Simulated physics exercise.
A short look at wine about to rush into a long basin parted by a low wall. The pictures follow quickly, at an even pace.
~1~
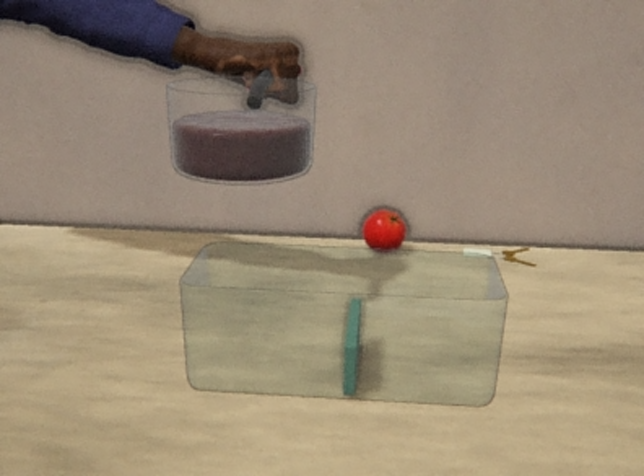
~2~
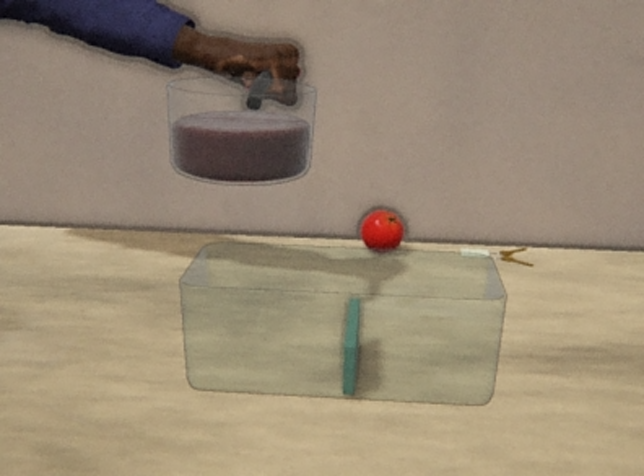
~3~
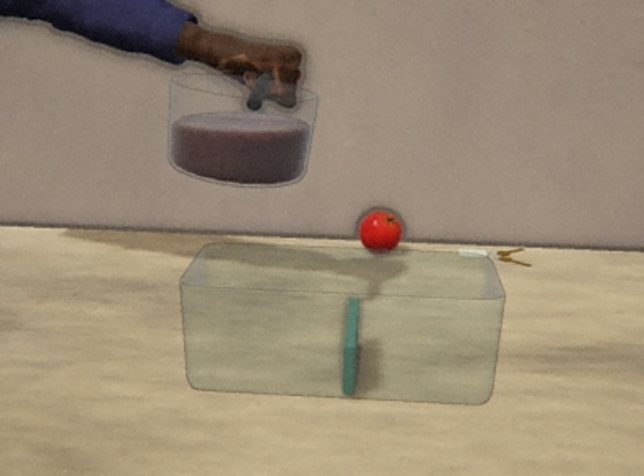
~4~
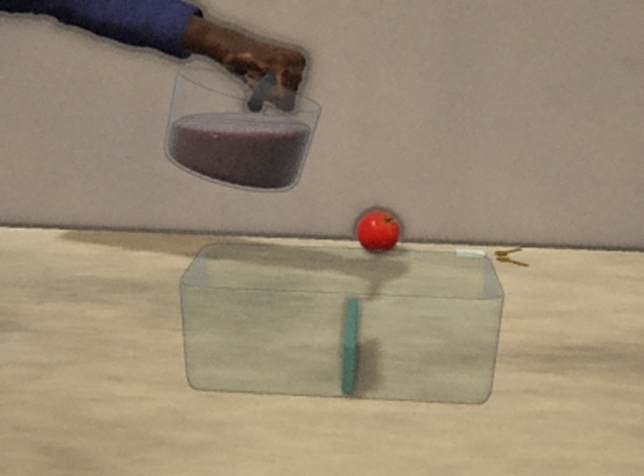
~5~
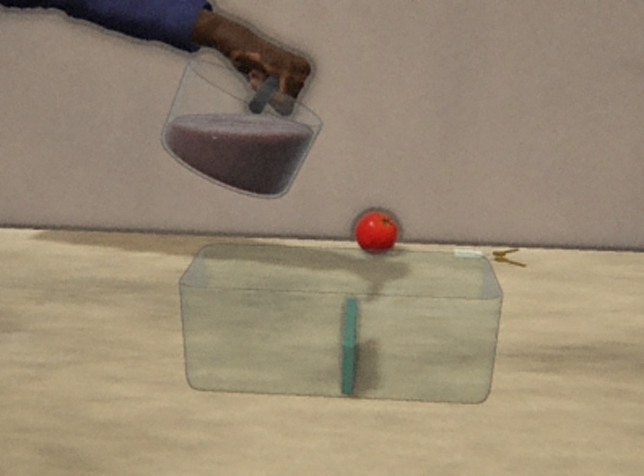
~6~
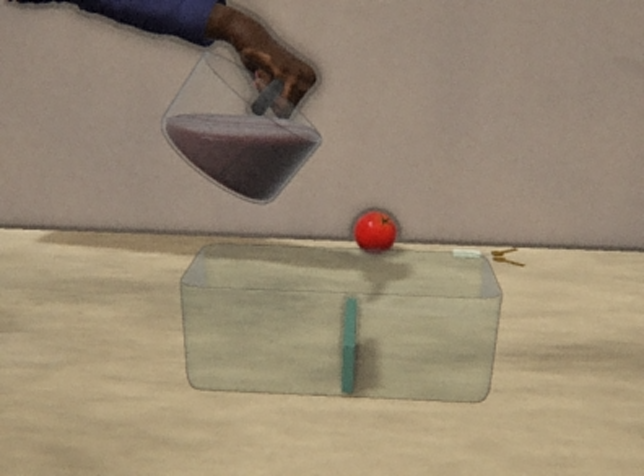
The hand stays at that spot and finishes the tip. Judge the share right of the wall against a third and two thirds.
The share right of the wall is from a third to two thirds.
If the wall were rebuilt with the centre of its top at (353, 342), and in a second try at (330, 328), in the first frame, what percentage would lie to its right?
The first gives 60 %, the second 90 %.
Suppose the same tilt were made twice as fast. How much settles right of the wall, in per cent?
It comes to 35 per cent or so.
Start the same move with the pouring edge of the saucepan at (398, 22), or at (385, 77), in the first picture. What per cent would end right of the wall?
The first gives 85 %, the second 95 %.
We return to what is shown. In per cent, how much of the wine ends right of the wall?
Near 55 %.
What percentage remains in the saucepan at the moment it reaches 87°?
About 45 per cent.
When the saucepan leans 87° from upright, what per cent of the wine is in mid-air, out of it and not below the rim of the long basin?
Some 35 per cent.
A moment on, the saucepan is tipped on its side and 43 per cent is still to pour, 2 is left of the wall and 20 right of it.
Next, the saucepan is tipped right over and 11 per cent is still to pour, 21 is left of the wall and 57 right of it.
Then the saucepan is tipped right over and 1 per cent is still to pour, 39 is left of the wall and 57 right of it.
Later the saucepan is tipped right over and 0 per cent is still to pour, 43 is left of the wall and 57 right of it.
At rest 43 per cent lies left of the wall, 57 right of it and 0 outside.
